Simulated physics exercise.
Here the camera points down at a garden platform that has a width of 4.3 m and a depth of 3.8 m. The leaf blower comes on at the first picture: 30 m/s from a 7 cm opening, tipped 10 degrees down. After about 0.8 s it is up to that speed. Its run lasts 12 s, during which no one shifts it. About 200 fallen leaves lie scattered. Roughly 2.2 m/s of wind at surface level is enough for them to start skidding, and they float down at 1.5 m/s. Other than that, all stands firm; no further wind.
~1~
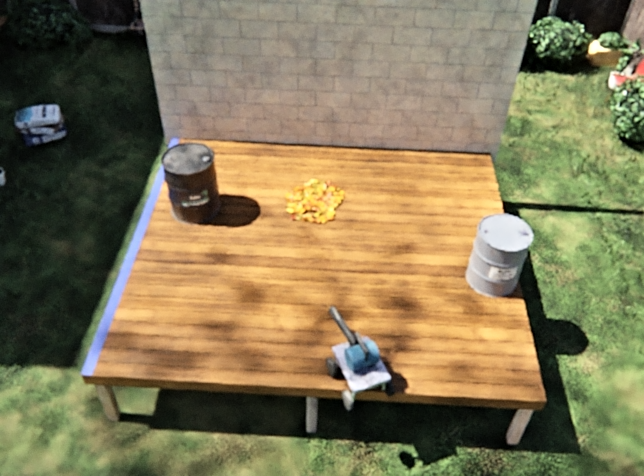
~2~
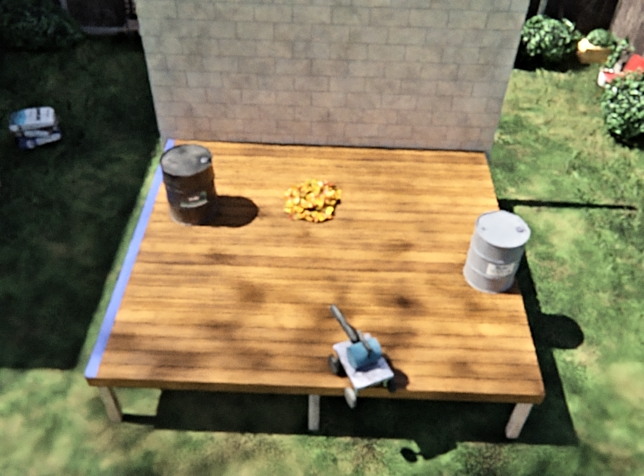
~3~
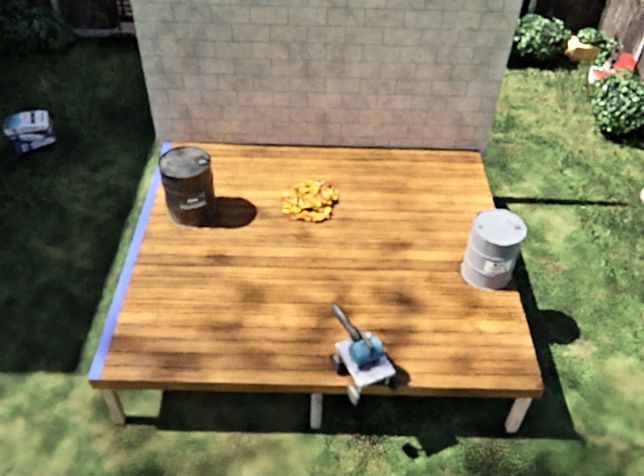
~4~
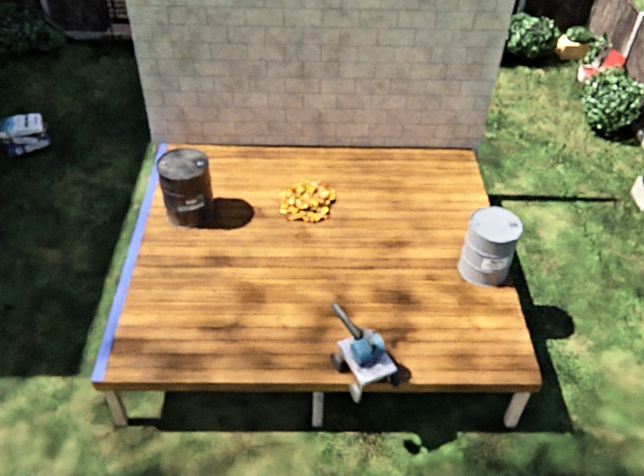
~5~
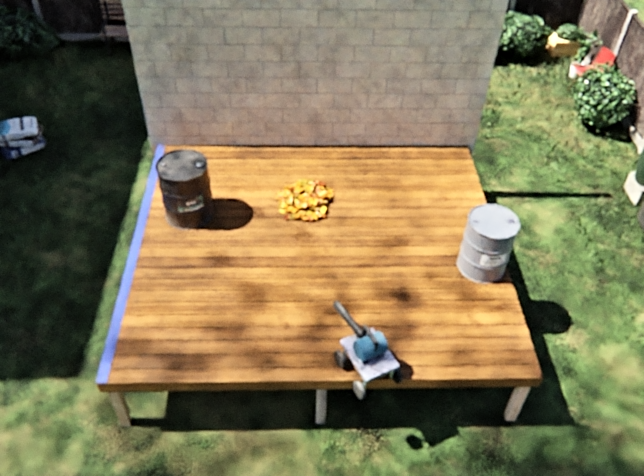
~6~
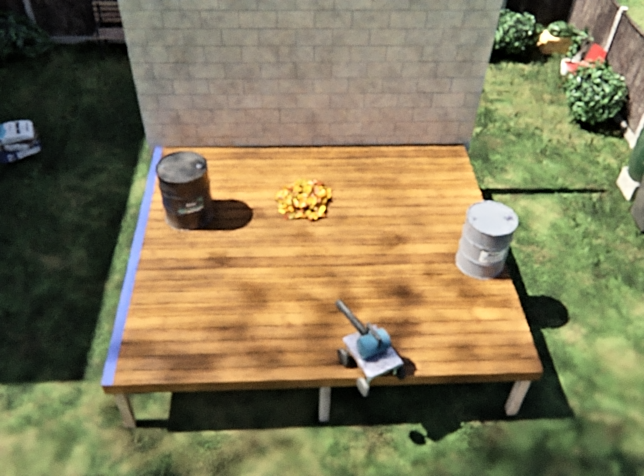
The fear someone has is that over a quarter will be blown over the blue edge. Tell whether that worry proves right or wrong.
The worry proves wrong.
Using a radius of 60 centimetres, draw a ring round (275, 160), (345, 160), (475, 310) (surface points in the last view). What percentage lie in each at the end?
70 %, 30 %, 0 %.
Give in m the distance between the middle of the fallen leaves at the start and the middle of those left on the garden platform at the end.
The middle ends up about 1.0 m from the start.
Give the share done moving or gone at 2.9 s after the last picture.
The share is about 30 %.
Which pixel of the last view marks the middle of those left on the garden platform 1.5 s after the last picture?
Centre point: About (299, 168) px.
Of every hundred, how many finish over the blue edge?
About 2 %.
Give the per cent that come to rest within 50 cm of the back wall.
Share: Around 70 percent.
Then, 1.5 s after the last picture, 82 % are on the move or not yet settled, 0 % are over the blue edge; the middle of those still in play is near (299, 168).
Then, 2.9 s after the last picture, 70 % are on the move or not yet settled, 0 % are over the blue edge; the middle of those still in play is near (296, 157).
Then, 5.7 s after the last picture, 58 % are on the move or not yet settled, 0 % are over the blue edge; the middle of those still in play is near (300, 156).
Then, 11.1 s after the last picture, at the end, 2 % are over the blue edge; the middle of those still in play is near (300, 154).
